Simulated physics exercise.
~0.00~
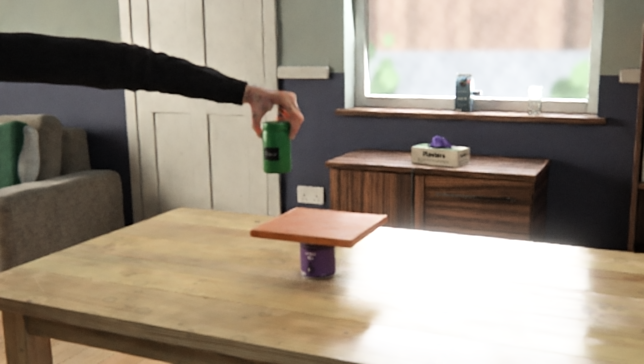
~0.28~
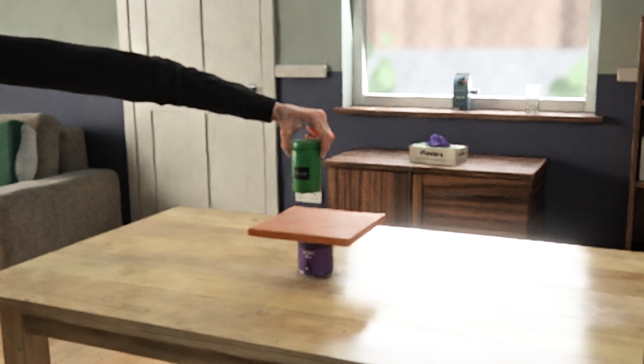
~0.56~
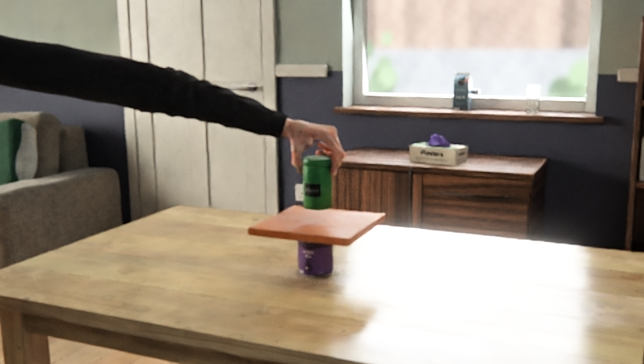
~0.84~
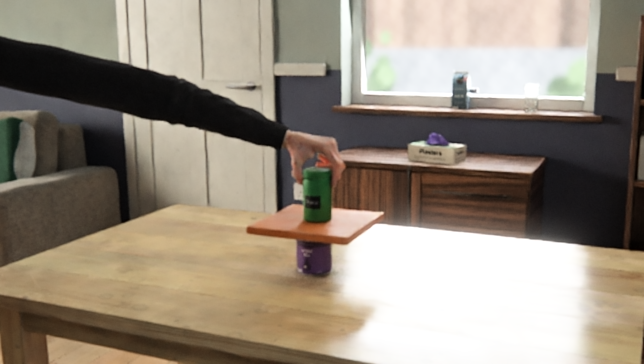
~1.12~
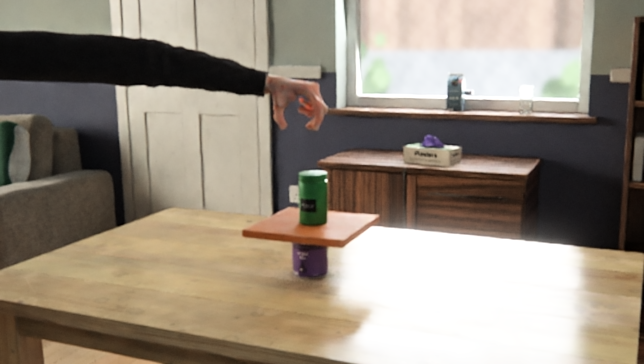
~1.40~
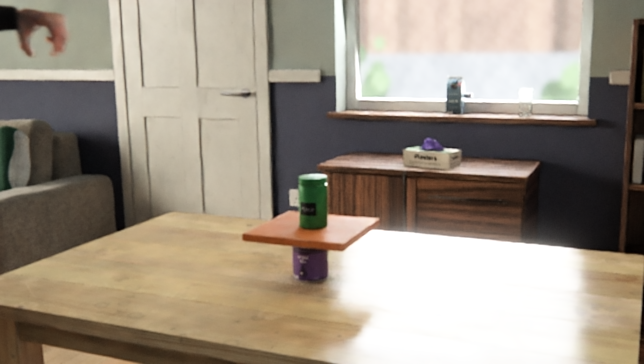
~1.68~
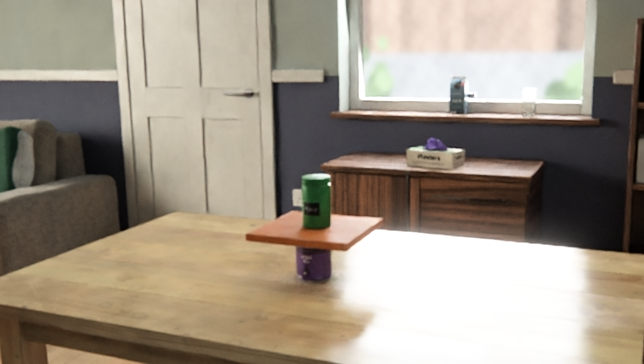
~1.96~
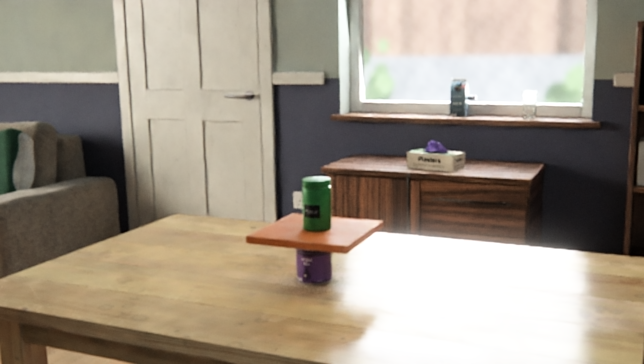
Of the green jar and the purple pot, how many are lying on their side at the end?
None of them are lying on their side, as the green jar and the purple pot both still stand upright at the end.
